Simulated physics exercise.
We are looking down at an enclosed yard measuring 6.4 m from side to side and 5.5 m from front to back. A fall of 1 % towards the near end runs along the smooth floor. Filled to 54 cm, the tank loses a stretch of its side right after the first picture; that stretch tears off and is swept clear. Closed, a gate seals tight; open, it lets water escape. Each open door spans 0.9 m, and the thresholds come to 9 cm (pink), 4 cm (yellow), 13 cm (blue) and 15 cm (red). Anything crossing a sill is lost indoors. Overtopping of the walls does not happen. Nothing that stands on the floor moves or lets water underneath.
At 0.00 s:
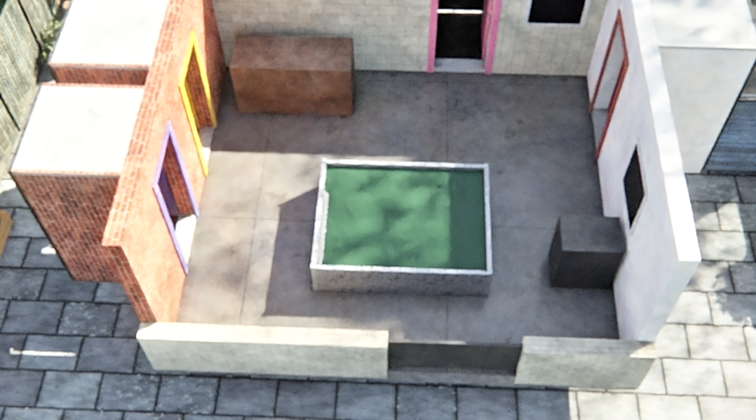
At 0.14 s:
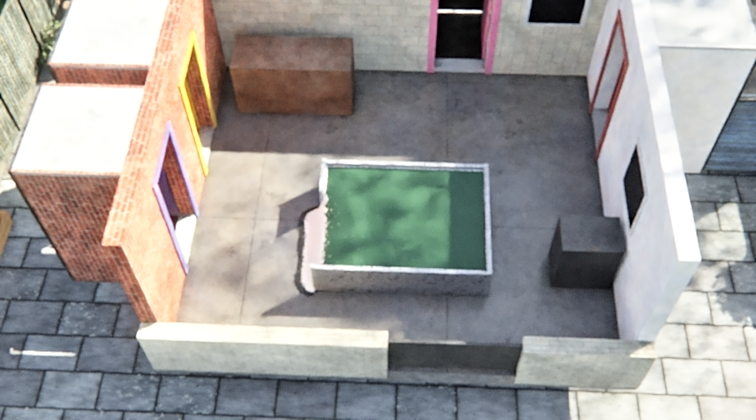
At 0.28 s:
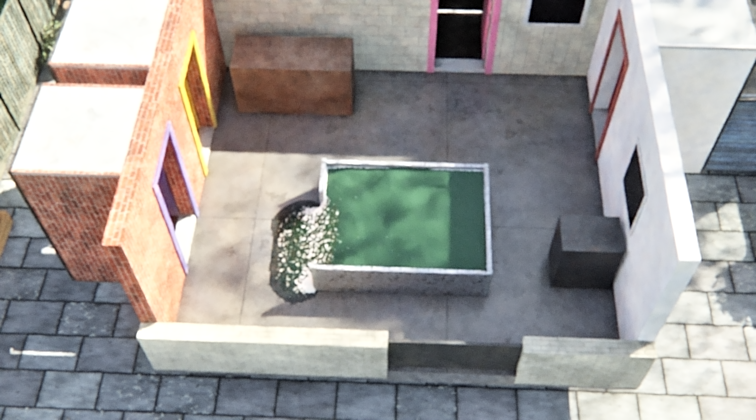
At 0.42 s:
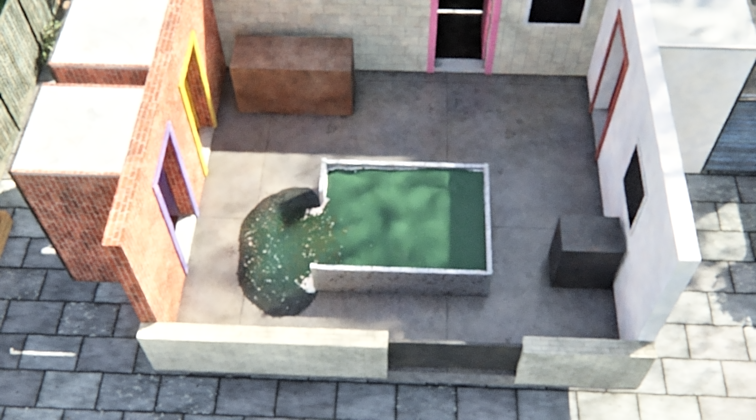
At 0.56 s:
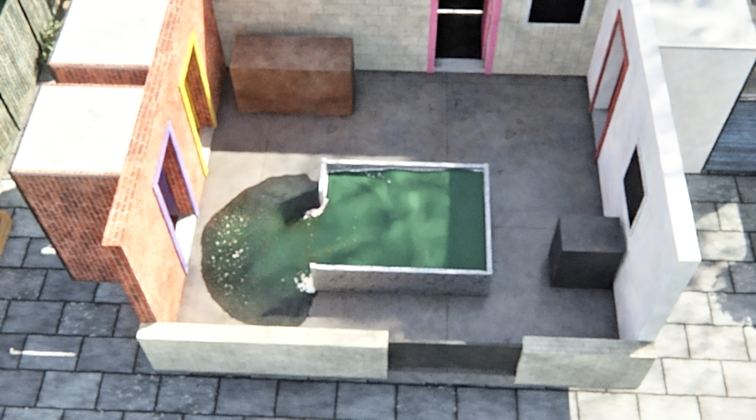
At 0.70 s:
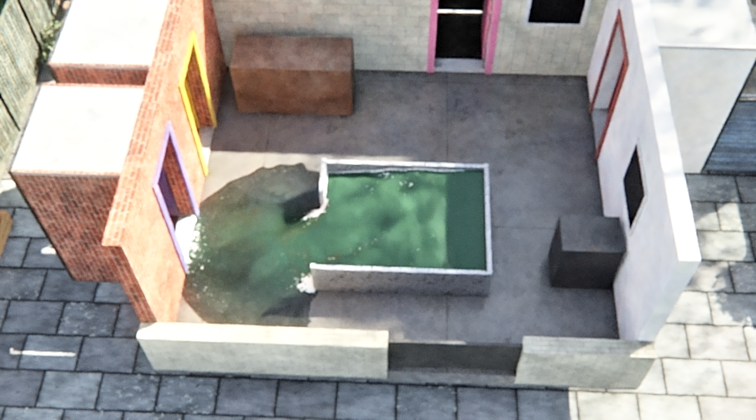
Rectangular tank of green water losing its left side in a walled yard, the water pouring out and spreading leftward across the floor.
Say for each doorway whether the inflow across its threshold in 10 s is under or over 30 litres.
Inflow in 10 s: Pink door, under; yellow door, over; blue door, over; red door, under.
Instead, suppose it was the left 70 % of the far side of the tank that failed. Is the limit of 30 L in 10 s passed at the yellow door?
Well, at yellow it would be too much.
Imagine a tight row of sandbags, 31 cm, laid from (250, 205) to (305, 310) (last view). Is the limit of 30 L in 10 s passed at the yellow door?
So yellow goes beyond.
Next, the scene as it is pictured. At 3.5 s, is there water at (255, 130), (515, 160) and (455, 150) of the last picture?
Listed in sequence, the spots are drenched, bone dry and bone dry.
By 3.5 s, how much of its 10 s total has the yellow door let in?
Fraction in by then: Around 25 per cent.
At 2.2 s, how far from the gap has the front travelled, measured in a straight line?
That comes to near 3.8 m out.
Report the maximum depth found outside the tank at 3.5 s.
28 cm or so.
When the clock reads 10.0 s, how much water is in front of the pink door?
Depth: Approx. 1.5 cm.
After 1.4 s water covers 20 % of the floor and is deepest (38 cm) near (172, 347); pink door not reached, yellow door 6 cm at the sill, 0 L in, blue door 31 cm at the sill, 60 L in, red door not reached.
After 2.2 s water covers 25 % of the floor and is deepest (41 cm) near (183, 291); pink door not reached, yellow door 8 cm at the sill, 4 L in, blue door 32 cm at the sill, 146 L in, red door not reached.
After 3.5 s water covers 40 % of the floor and is deepest (28 cm) near (172, 347); pink door not reached, yellow door 8 cm at the sill, 16 L in, blue door 25 cm at the sill, 264 L in, red door not reached.
After 6.0 s water covers 75 % of the floor and is deepest (20 cm) near (617, 364); pink door 2 cm at the sill, 0 L in, yellow door 7 cm at the sill, 31 L in, blue door 15 cm at the sill, 311 L in, red door not reached.
After 10.0 s water covers 95 % of the floor and is deepest (14 cm) near (565, 362); pink door 1 cm at the sill, 0 L in, yellow door 8 cm at the sill, 64 L in, blue door 8 cm at the sill, 315 L in, red door 9 cm at the sill, 0 L in.
